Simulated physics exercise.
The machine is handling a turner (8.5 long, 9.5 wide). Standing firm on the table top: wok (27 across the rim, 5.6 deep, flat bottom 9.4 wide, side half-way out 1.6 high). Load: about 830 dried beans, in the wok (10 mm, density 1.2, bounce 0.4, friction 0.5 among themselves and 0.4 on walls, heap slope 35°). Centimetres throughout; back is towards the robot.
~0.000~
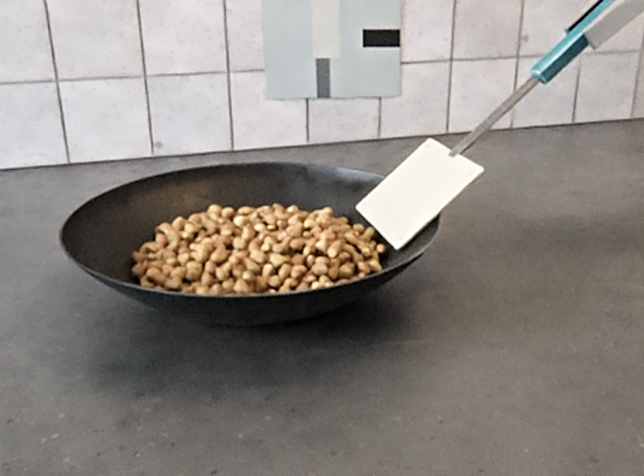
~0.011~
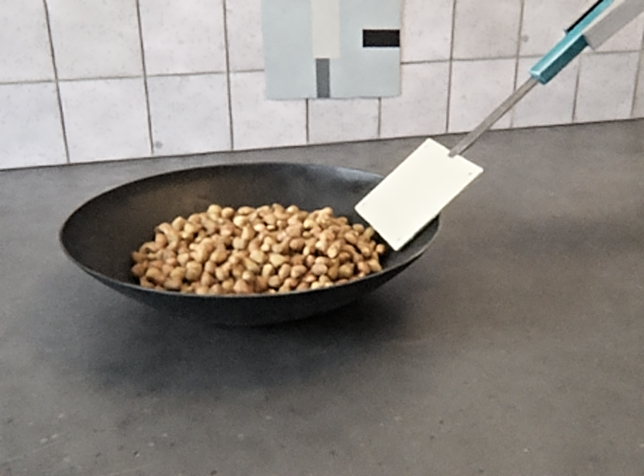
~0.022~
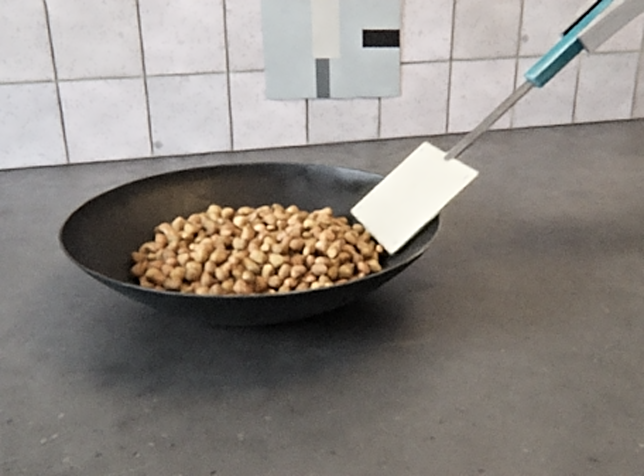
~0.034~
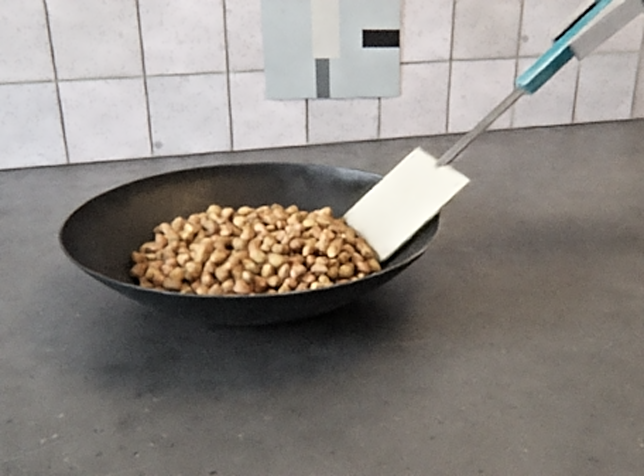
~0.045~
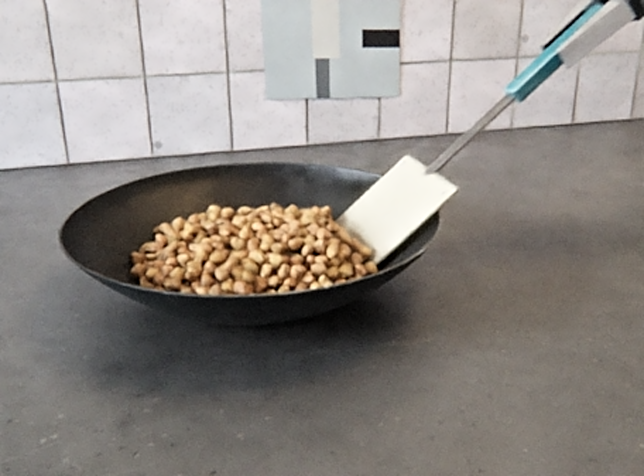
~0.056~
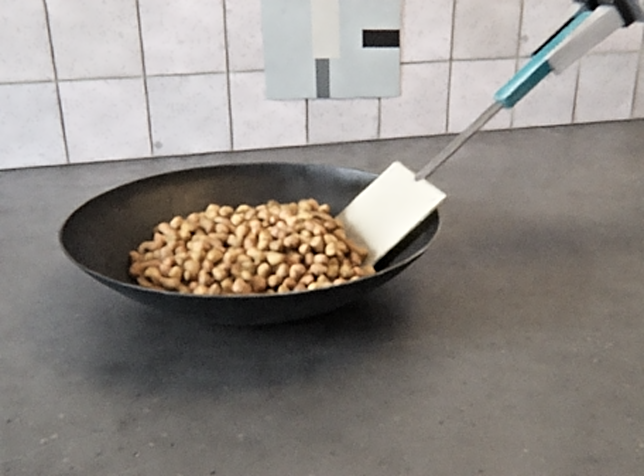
On a dark grey countertop before a white-tiled wall, a turner with a pale blade and teal handle slides slowly down and left inside a black wok, pressing against the right side of a heap of light brown beans, which shifts slightly leftward.
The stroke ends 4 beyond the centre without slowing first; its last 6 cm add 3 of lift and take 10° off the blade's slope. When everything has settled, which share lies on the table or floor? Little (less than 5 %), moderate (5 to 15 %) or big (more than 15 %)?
A little share, less than 5 %, ends on the table or floor.
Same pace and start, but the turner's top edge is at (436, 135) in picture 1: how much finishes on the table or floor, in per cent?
About 5 per cent.
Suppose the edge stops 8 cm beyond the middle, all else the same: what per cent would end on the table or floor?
Then about 35 per cent.
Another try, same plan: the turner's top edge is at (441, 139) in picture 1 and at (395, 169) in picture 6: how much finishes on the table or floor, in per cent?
Some 10 per cent.
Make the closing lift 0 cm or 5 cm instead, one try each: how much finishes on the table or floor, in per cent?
About 10 and 5 per cent.
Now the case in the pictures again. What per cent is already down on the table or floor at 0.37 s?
Some 0 per cent.
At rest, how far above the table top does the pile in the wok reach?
About 7.5 cm.
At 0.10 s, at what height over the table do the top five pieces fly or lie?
Some 6 cm.
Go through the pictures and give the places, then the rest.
Turner top edge at (456, 153), sloping 40°; upper third of the load around (261, 244), from x 135 to 380, top at y 210; 828 in the wok, in the first frame.
Turner top edge at (455, 154), sloping 40°; upper third of the load around (261, 244), from x 135 to 380, top at y 210, in the second frame.
Turner top edge at (450, 157), sloping 40°; upper third of the load around (261, 244), from x 135 to 380, top at y 210, in the third frame.
Turner top edge at (442, 164), sloping 40°; upper third of the load around (260, 245), from x 135 to 380, top at y 210, in the fourth frame.
Turner top edge at (431, 172), sloping 40°; upper third of the load around (260, 244), from x 135 to 375, top at y 210, in the fifth frame.
Turner top edge at (420, 178), sloping 40°; upper third of the load around (259, 242), from x 135 to 370, top at y 205; 828 in the wok, in the sixth frame.
By 0.10 s, sloping 40°, highest piece 7 above the table; 828 in the wok.
By 0.14 s, sloping 36°, highest piece 7 above the table; 828 in the wok.
By 0.37 s, sloping 30°, highest piece 8 above the table; 818 in the wok, 7 on the table or floor, 3 on the blade or in flight.
By 1.42 s, sloping 30°, highest piece 7 above the table; 817 in the wok, 11 on the table or floor.
Final count, 817 in the wok, 11 on the table or floor. That is 1 % on the table or floor.
